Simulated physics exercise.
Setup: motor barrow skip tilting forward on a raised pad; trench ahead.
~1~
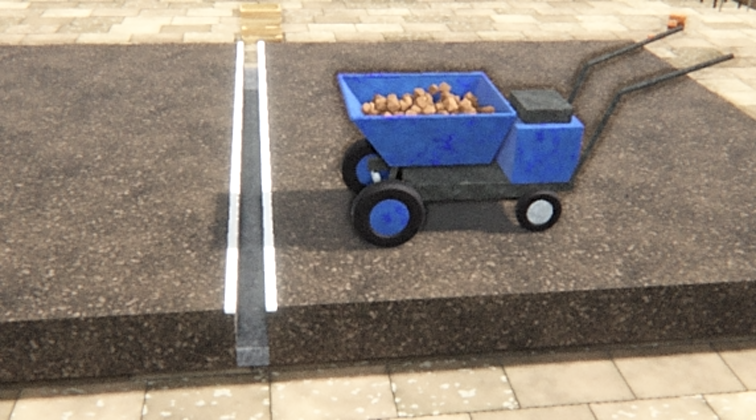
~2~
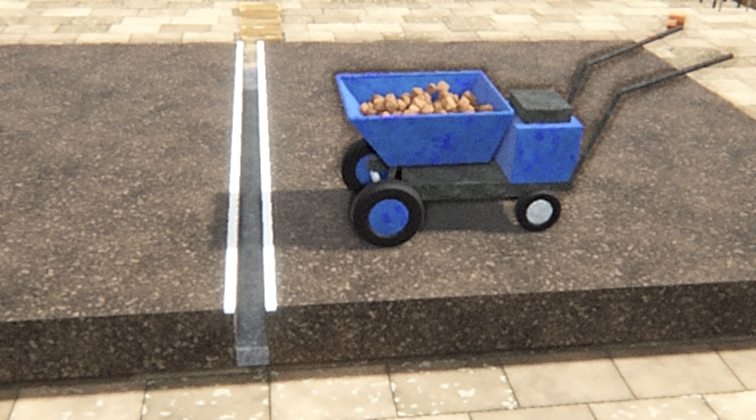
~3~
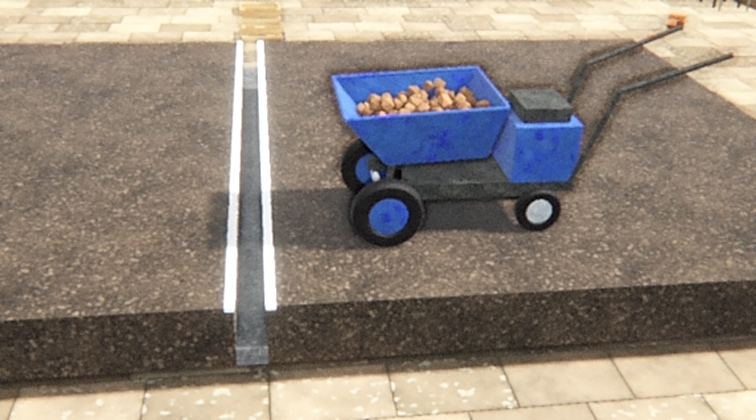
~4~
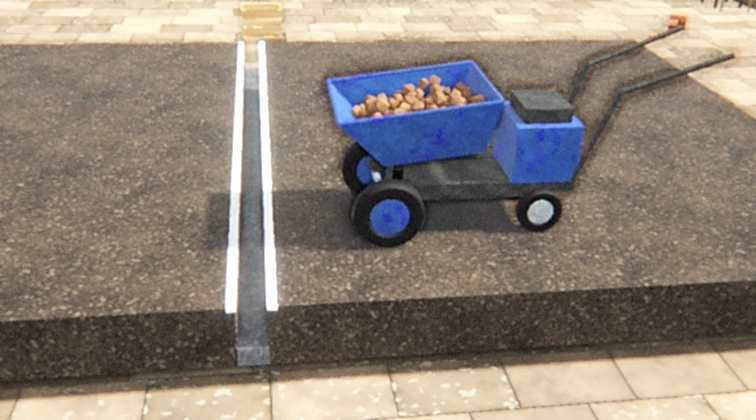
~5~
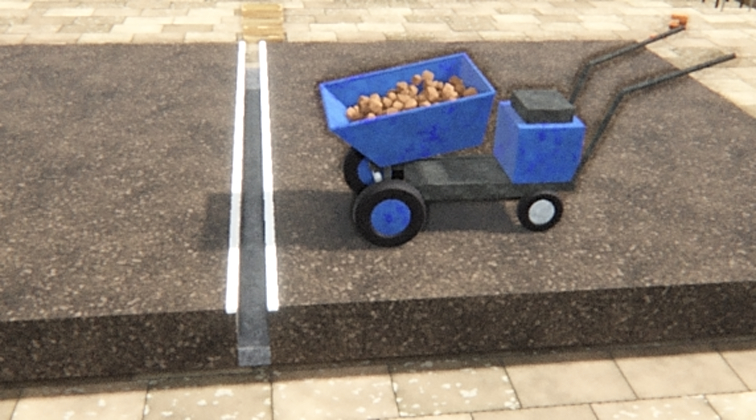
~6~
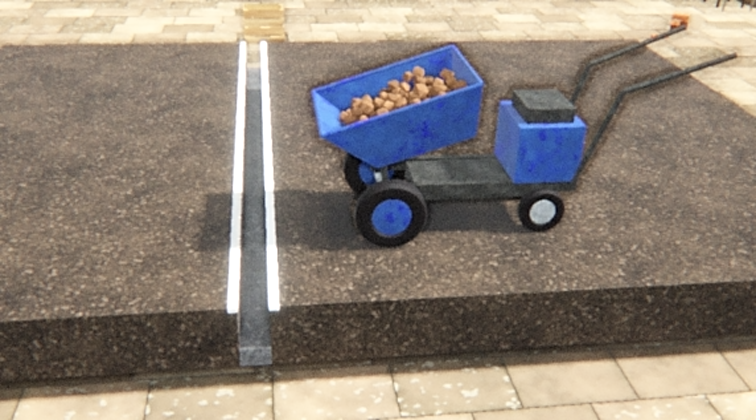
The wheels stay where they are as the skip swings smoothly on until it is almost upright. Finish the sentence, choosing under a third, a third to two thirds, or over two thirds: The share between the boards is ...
The share between the boards is a third to two thirds.
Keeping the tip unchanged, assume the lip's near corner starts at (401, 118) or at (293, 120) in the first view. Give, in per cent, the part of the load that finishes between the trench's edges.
Result: Try 1 = 30 %, try 2 = 0 %.
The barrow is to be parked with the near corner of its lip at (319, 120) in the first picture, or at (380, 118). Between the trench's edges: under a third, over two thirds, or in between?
In turn: Less than a third; the middle third.
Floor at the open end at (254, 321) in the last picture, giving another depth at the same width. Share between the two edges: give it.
30 %.
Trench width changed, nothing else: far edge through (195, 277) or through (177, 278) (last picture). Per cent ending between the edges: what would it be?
The share would be 90 % first and 90 % second.
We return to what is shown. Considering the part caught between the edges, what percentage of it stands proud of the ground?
About 10 %.
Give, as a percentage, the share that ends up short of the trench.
Roughly 0 percent.
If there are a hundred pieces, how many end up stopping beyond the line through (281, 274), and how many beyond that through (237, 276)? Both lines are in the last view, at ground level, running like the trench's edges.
I'd put it near 80 in a hundred, then near 20 in a hundred.
Shortly afterwards, skip tipped steeply; the whole lot in the skip.
Next, skip tipped right over; near half in the skip; only a few short of the trench; near a third in or heaped over the trench; a little beyond it; only a few falling.
Some moments later, skip tipped right over; near a quarter in the skip; near half in or heaped over the trench; near a quarter beyond it.
In the end, skip tipped right over; near a quarter in the skip; near half in or heaped over the trench; near a quarter beyond it.
